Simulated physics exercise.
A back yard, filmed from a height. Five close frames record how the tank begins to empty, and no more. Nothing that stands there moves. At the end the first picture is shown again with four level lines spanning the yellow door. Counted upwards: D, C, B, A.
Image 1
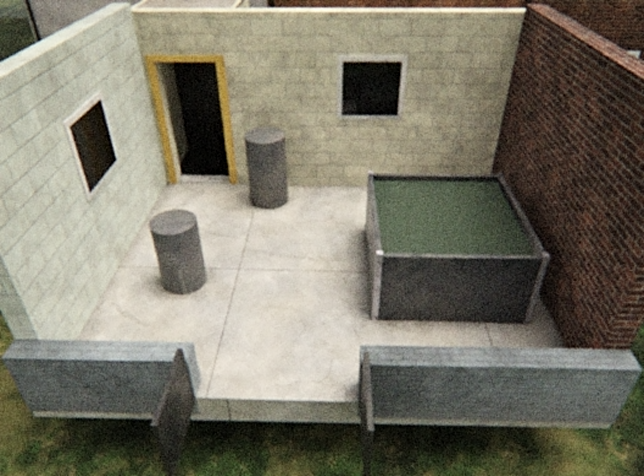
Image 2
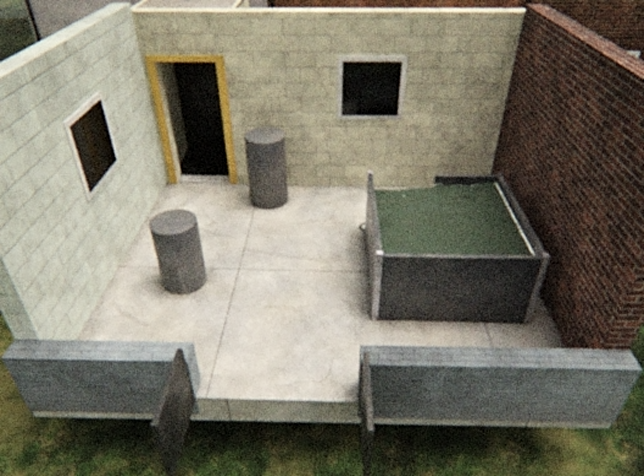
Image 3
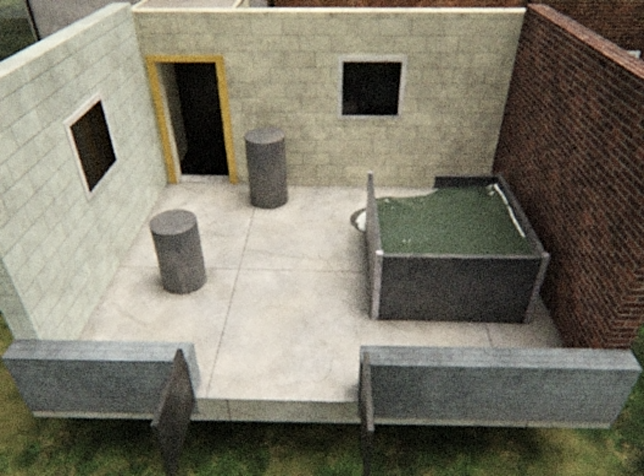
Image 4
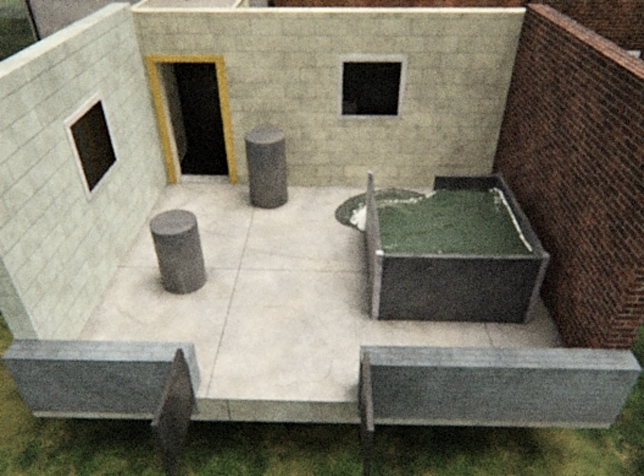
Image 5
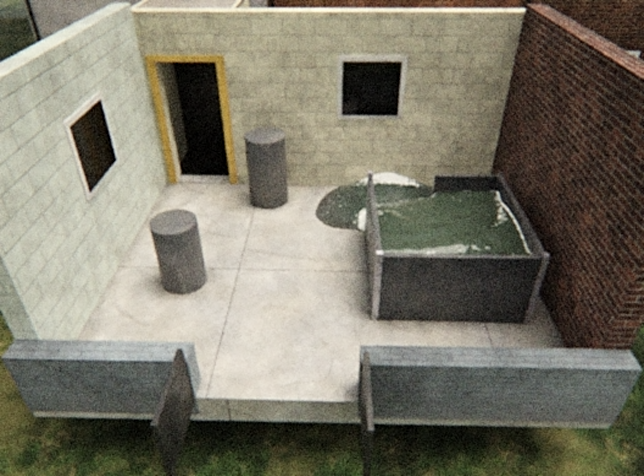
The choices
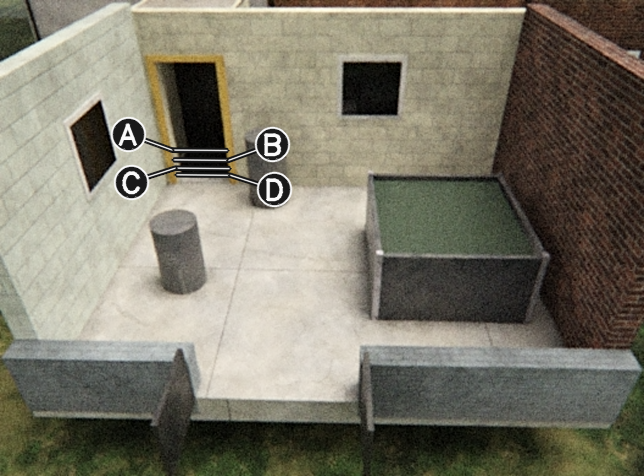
Green water in a dark square tank began to slosh as its back side opened, then poured out behind it and spread leftward across the pale paved yard, while the two round pillars stayed still.
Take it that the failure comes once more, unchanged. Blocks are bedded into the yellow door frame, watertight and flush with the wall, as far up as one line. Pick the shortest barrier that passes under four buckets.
D.
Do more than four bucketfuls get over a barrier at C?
No, that is safe.
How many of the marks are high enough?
All of them.
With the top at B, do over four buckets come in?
No, that is safe.
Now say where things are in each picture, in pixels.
Water in the tank at rest, its middle at (446, 216); foot of the yellow doorway at (204, 183); open gate at (276, 340).
Water covers 1 % of the ground, its front hidden from here.
Water covers 4 % of the ground, its front hidden from here.
Water covers 8 % of the ground and shows as far out as (346, 207).
Water covers 14 % of the ground and shows as far out as (349, 185).
On the marked copy, A at (199, 150); B at (201, 160); C at (202, 168); D at (203, 175); from the bottom up D, C, B, A.
With A, nothing gets over.
With B, nothing gets over.
With C, nothing gets over.
With D, a splash gets over, under a bucket.
